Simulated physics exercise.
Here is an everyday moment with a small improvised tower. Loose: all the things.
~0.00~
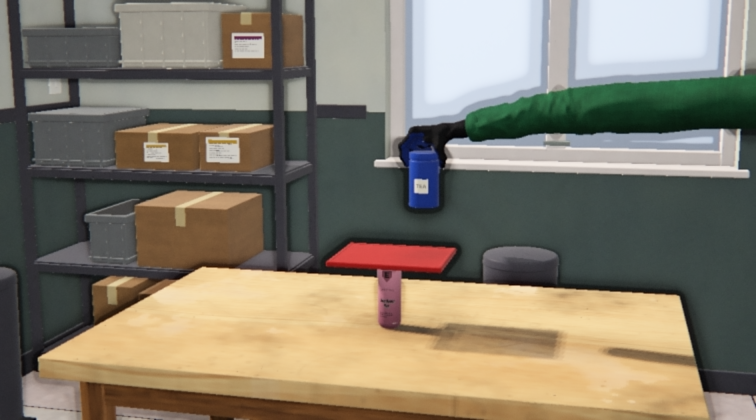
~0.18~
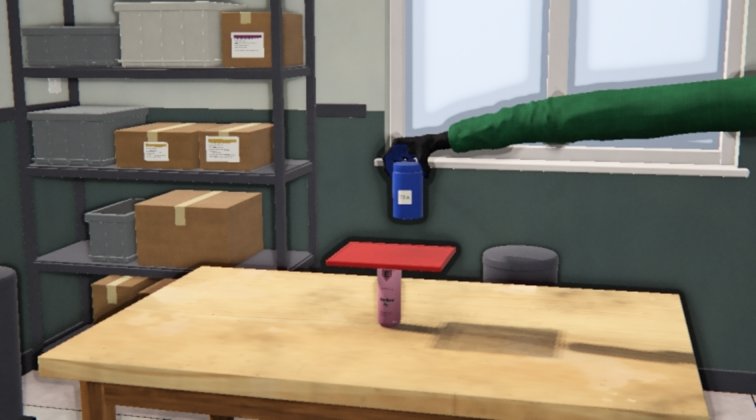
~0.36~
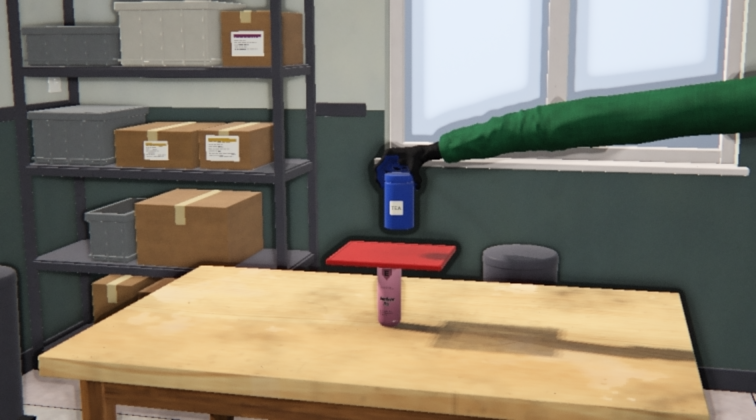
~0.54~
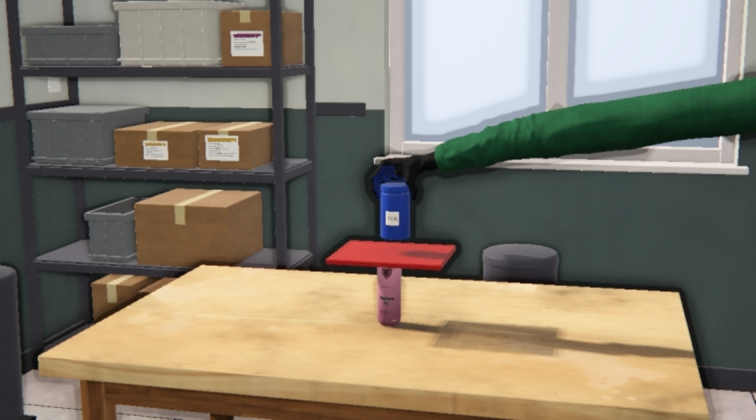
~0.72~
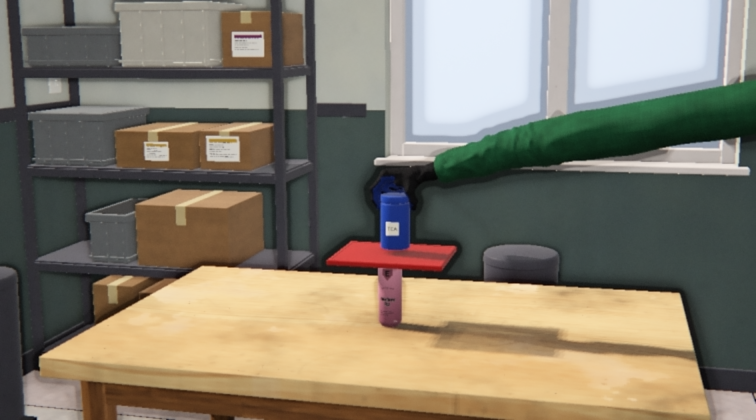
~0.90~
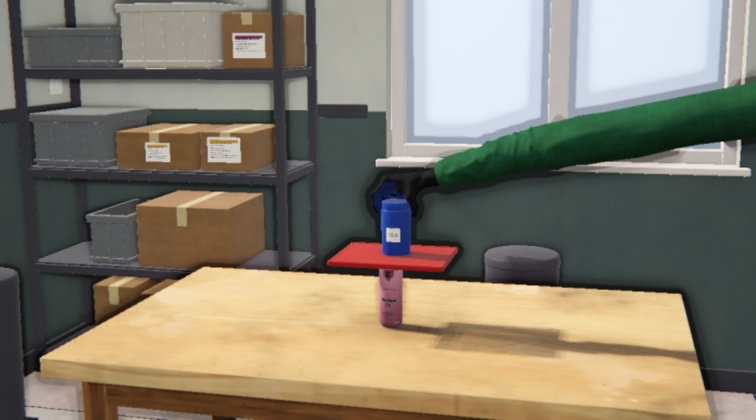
A green-sleeved arm with a black glove lowered a blue jar, drifting slightly left, onto a red lid balanced on a pink container on the wooden table, and kept hold of it.
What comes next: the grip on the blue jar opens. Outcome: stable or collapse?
It stays steady.
By 1.10 s, all is still.
By 1.40 s, blue jar resting near (396, 227).
When it is over (2.0 s), all 3 as before. End places, in pixels of the last picture, blue jar near (396, 227). The stack stays up.
